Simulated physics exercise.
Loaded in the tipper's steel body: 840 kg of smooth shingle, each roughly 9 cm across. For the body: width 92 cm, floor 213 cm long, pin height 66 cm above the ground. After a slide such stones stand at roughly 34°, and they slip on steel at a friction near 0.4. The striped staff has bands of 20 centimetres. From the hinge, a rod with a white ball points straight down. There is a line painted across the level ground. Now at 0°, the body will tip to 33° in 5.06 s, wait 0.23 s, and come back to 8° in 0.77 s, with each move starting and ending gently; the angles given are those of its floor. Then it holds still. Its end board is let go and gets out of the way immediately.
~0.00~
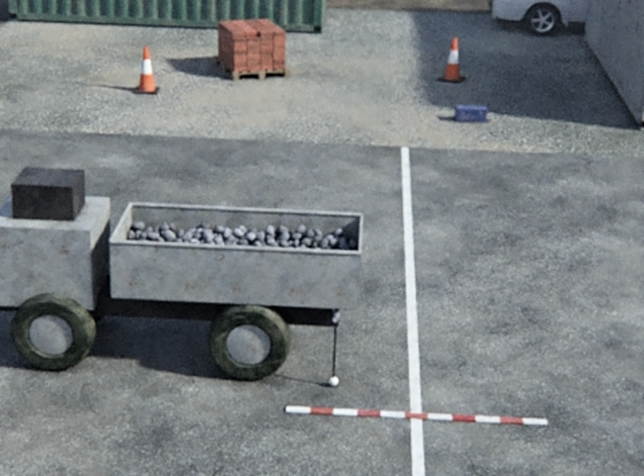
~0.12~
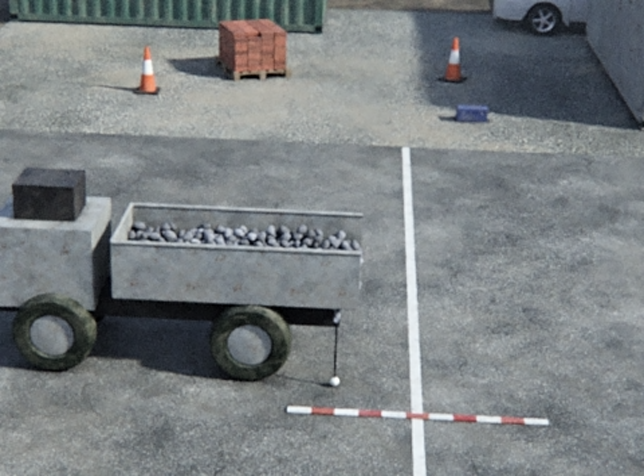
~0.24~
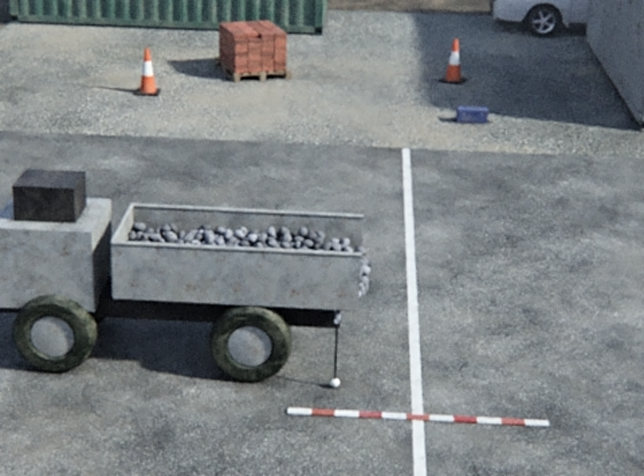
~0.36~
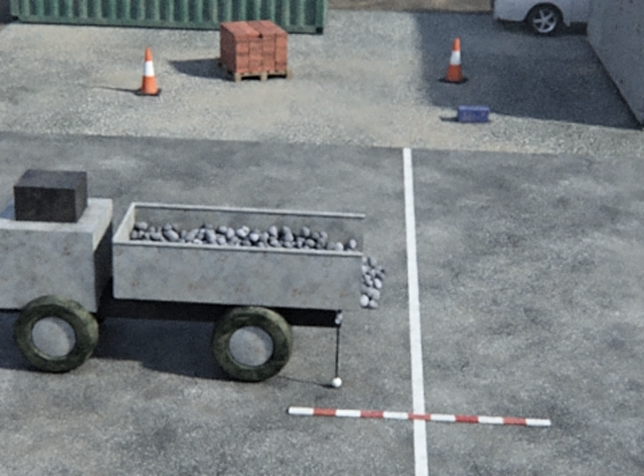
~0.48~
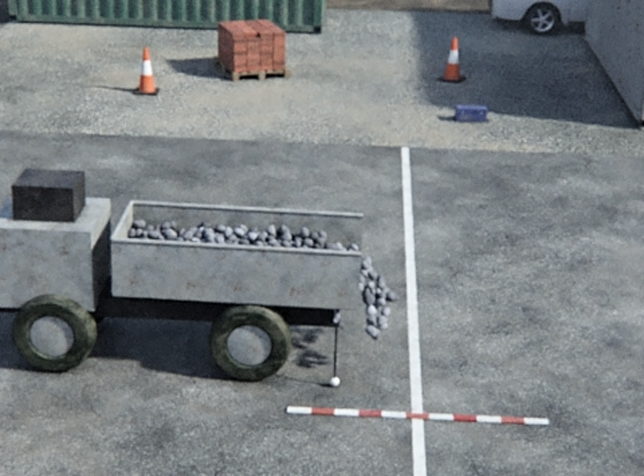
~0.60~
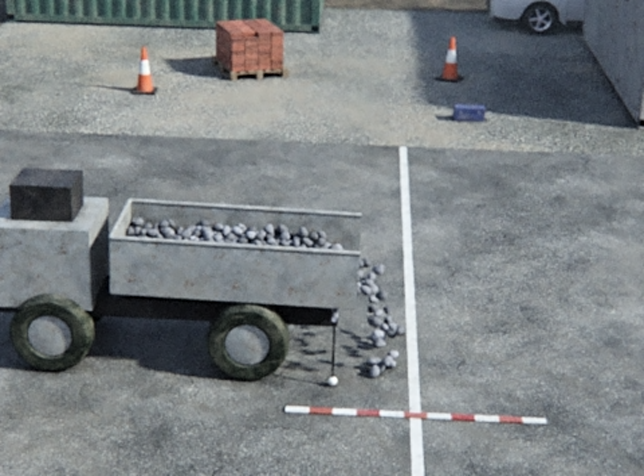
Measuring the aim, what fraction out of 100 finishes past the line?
Some 60 out of 100 finishes there.
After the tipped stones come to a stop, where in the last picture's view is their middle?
Their centre sits close to (428, 353).
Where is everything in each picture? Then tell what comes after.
In the first frame, the body is at 0°, its lip at (357, 309); the top of the load is at (230, 234).
The second frame shows lip at (358, 309), floor tilted 0°, highest stones at (231, 234); the stones move at 0.0 m/s on average.
In the third frame, the body is at 0°, its lip at (359, 310); the top of the load is at (231, 235); 1 % has left.
In the fourth frame, the body is at 0°, its lip at (360, 310); the top of the load is at (219, 234); 3 % has left.
The fifth frame shows lip at (358, 309), floor tilted 1°, highest stones at (197, 234); 4 % has left.
The sixth frame shows lip at (356, 309), floor tilted 1°, highest stones at (195, 232); 5 % has left.
After 3.8 s the floor is at 28°; 39 % in the body, 37 % short of the line, 25 % past the line; the foremost stones are at (499, 364).
After 5.2 s the floor is at 33°; 0 % in the body, 39 % short of the line, 61 % past the line; the foremost stones are at (545, 366).
After 6.5 s the floor is at 8°; 0 % in the body, 39 % short of the line, 61 % past the line; the foremost stones are at (549, 366).
After 9.3 s the floor is at 8°; 0 % in the body, 39 % short of the line, 61 % past the line; the foremost stones are at (549, 366).
